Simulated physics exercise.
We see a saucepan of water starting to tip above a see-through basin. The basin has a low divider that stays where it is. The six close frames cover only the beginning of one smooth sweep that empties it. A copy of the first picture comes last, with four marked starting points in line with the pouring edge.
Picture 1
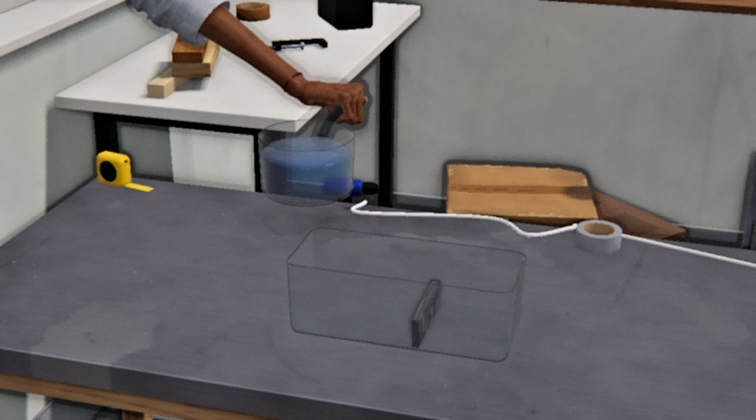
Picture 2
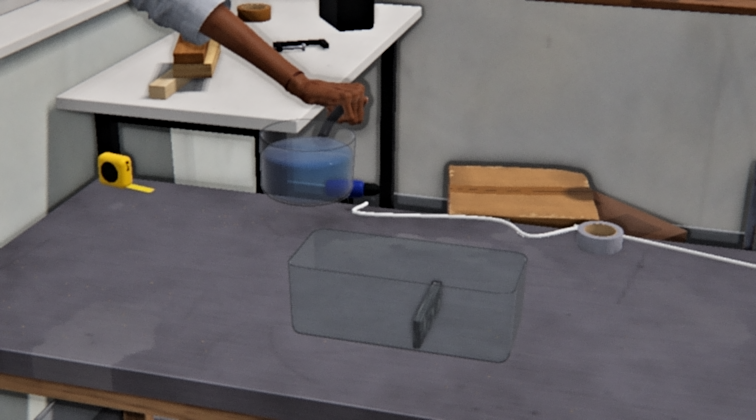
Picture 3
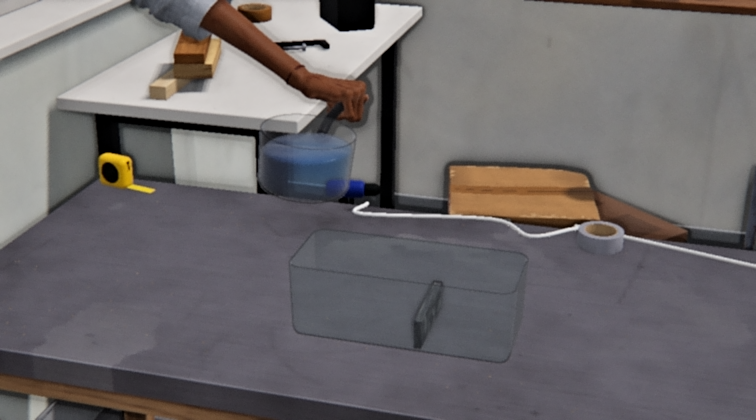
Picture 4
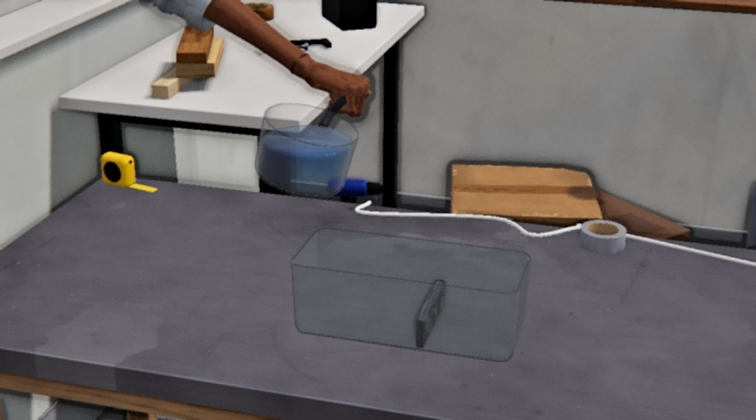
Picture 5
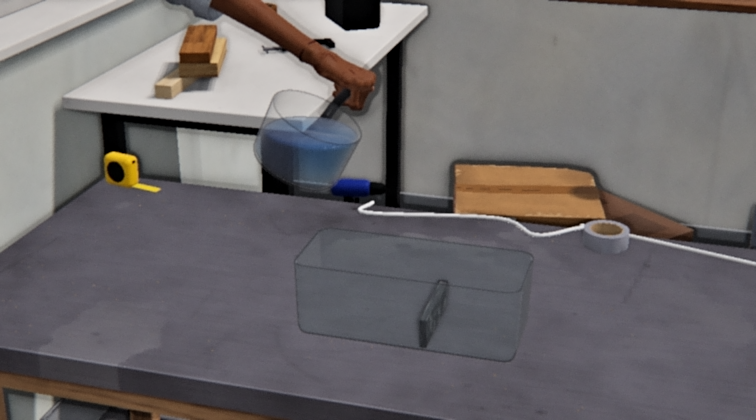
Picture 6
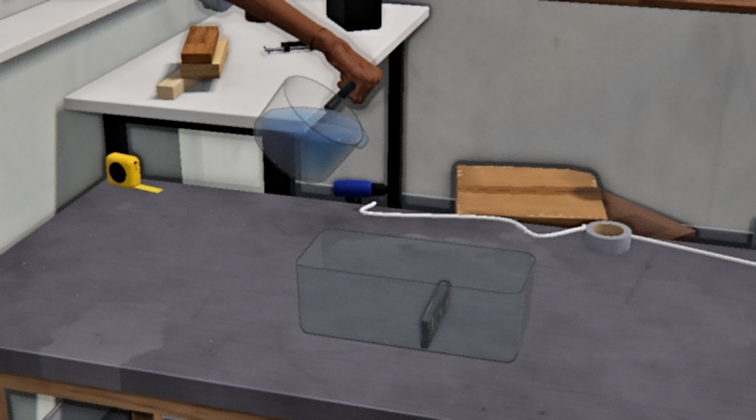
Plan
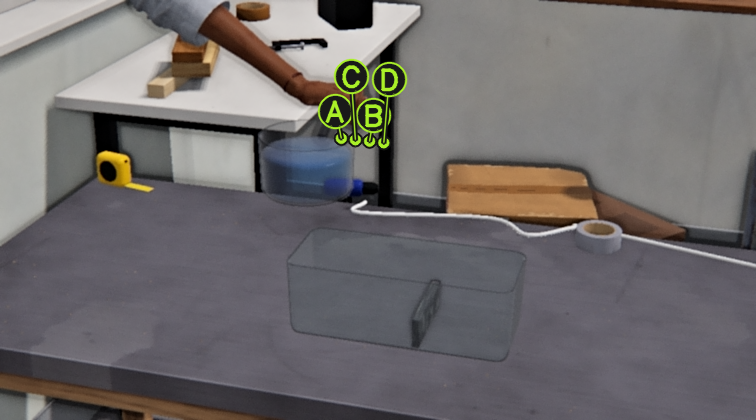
At first, a hand holds a see-through saucepan of blue water upright above a grey workbench, behind a clear basin with a small dark wall inside. The hand then tips the pan steadily to the right, and the water reaches its lowered lip, while the basin stays empty.
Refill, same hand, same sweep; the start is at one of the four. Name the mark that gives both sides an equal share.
The best place is A.
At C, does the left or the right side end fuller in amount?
More ends on the right.
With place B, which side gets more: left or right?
The right side.
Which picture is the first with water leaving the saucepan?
Picture 6.
On the marked copy, A at (341, 138); B at (369, 141); C at (355, 139); D at (383, 142).
Choosing A, about 50 % ends left of the wall and 48 % right of it.
Choosing B, about 11 % ends left of the wall and 88 % right of it.
Choosing C, about 20 % ends left of the wall and 79 % right of it.
Choosing D, about 10 % ends left of the wall and 88 % right of it.
